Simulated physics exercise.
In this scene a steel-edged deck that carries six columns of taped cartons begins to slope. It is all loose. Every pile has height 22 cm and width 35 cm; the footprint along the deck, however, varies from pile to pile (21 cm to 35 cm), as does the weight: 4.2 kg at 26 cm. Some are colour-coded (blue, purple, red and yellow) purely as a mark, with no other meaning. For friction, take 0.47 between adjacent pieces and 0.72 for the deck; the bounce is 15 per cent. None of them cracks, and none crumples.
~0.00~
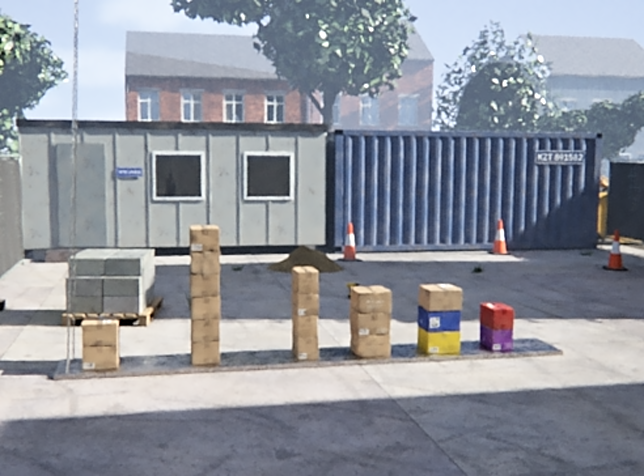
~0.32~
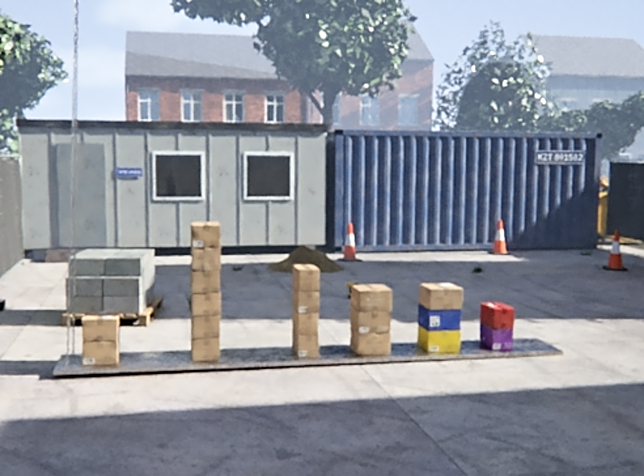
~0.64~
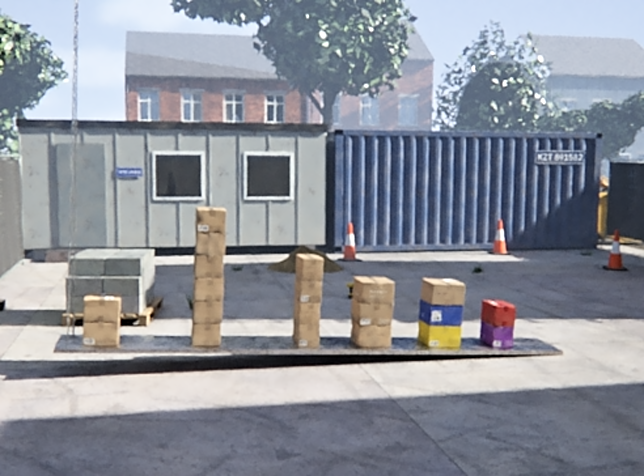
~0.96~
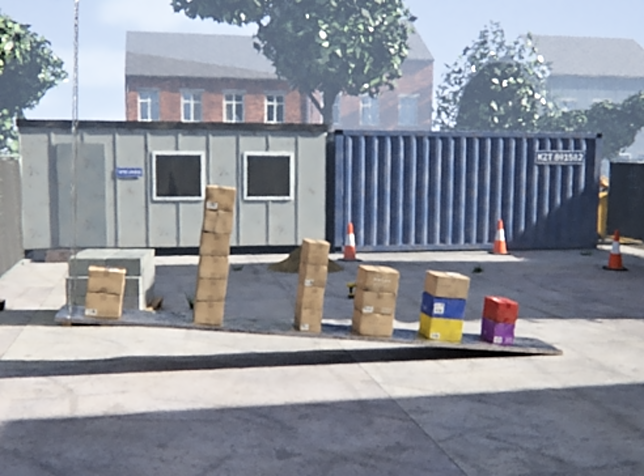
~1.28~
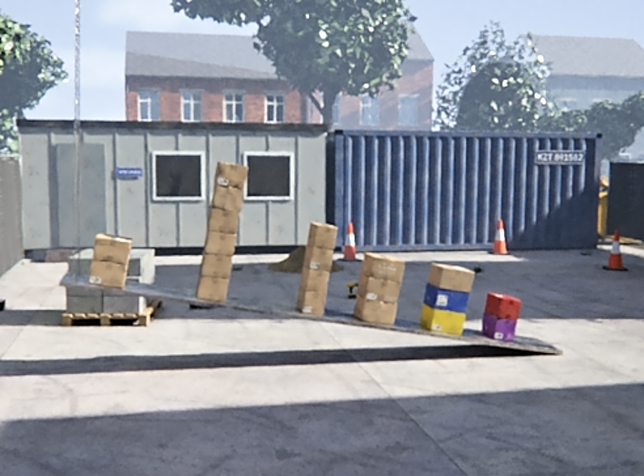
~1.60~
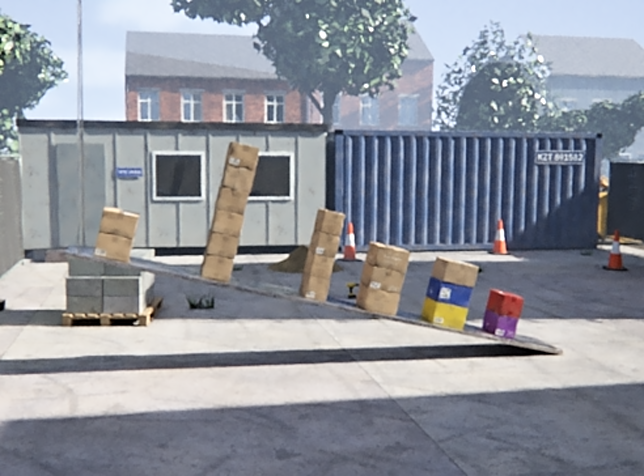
The clip opens on six columns of taped cartons, some blue, yellow, red and purple, standing on a level deck in a sunlit yard. The deck's left end lifts, slightly at first, then more steeply. By the end it slopes down to the right, with every column leaning right along with it, still stacked.
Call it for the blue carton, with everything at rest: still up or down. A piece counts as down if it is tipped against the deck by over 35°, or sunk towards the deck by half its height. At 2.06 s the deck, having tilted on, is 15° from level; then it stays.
Falls.
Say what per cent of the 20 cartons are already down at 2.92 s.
50 per cent.
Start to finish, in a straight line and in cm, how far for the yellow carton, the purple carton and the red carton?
Roughly yellow 30 cm, purple 20 cm, red 110 cm.
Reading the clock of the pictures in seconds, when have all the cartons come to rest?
At about 4.0 s.
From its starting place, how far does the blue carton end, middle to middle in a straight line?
About 60 cm.
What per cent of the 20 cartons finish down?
It works out at roughly 70 per cent.
By 2.28 s, slope 15°; none of the 20 cartons down, 10 disturbed; blue carton unmoved.
By 2.92 s, slope 15°; 10 of the 20 cartons down; blue carton moved 10 cm; yellow carton moved 42 mm.
When it is over (4.2 s), slope 15°; 14 of the 20 cartons down; blue carton 22 cm lower; red carton upside down; purple carton moved 17 cm. In pixels of the last frame, middles, blue carton near (490, 319), red carton near (591, 338).
